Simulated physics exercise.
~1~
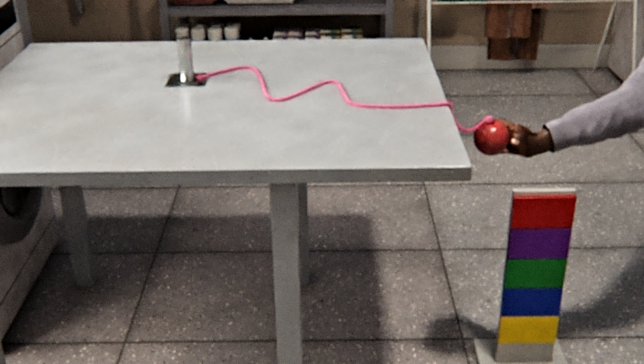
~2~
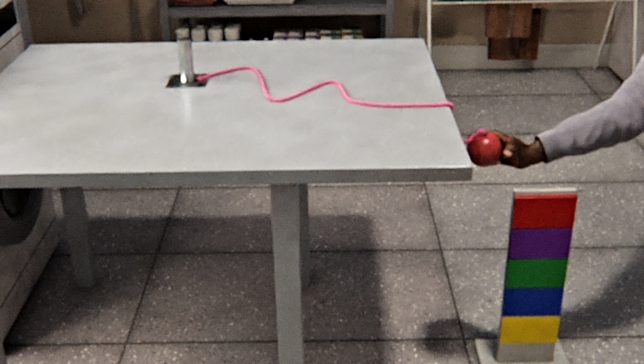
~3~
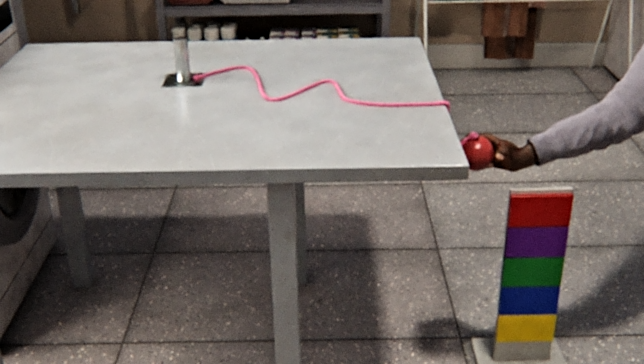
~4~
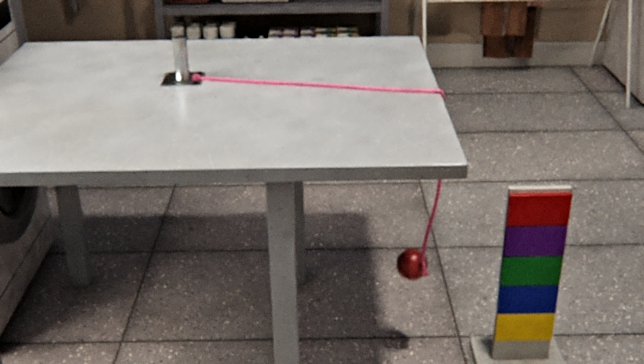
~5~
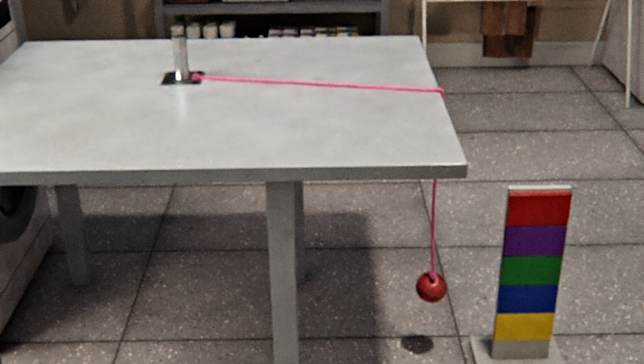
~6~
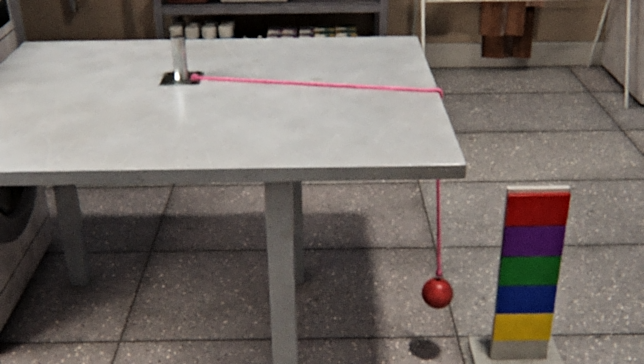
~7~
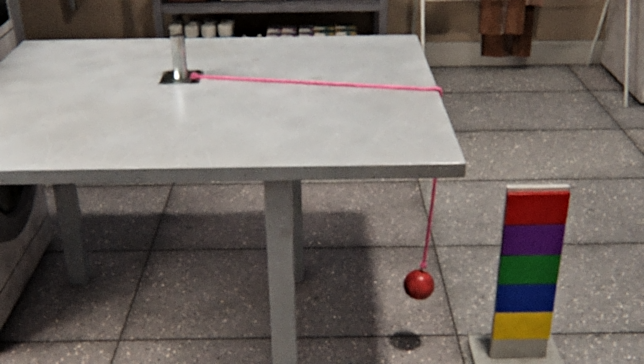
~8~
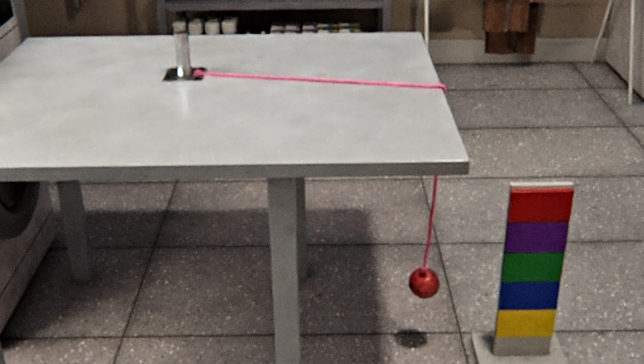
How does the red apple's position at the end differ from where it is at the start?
At the start the red apple is held in a hand just beyond the right edge of the table, near the height of the tabletop. At the end it hangs from the pink cord, lower and further left, below the table edge and level with the blue band.
In a room with a grey tiled floor, a slightly swaying camera looks down at a pale grey table. A pink cord runs in loose bends from a short metal post on the tabletop to a red apple held by a hand beyond the right edge. To the right stands an upright strip with red, purple, green, blue and yellow bands. The hand moves the apple slightly left, then lets go and draws out of view. The apple drops, the cord pulls straight across the table, and the apple swings gently below the edge, ending level with the blue band.
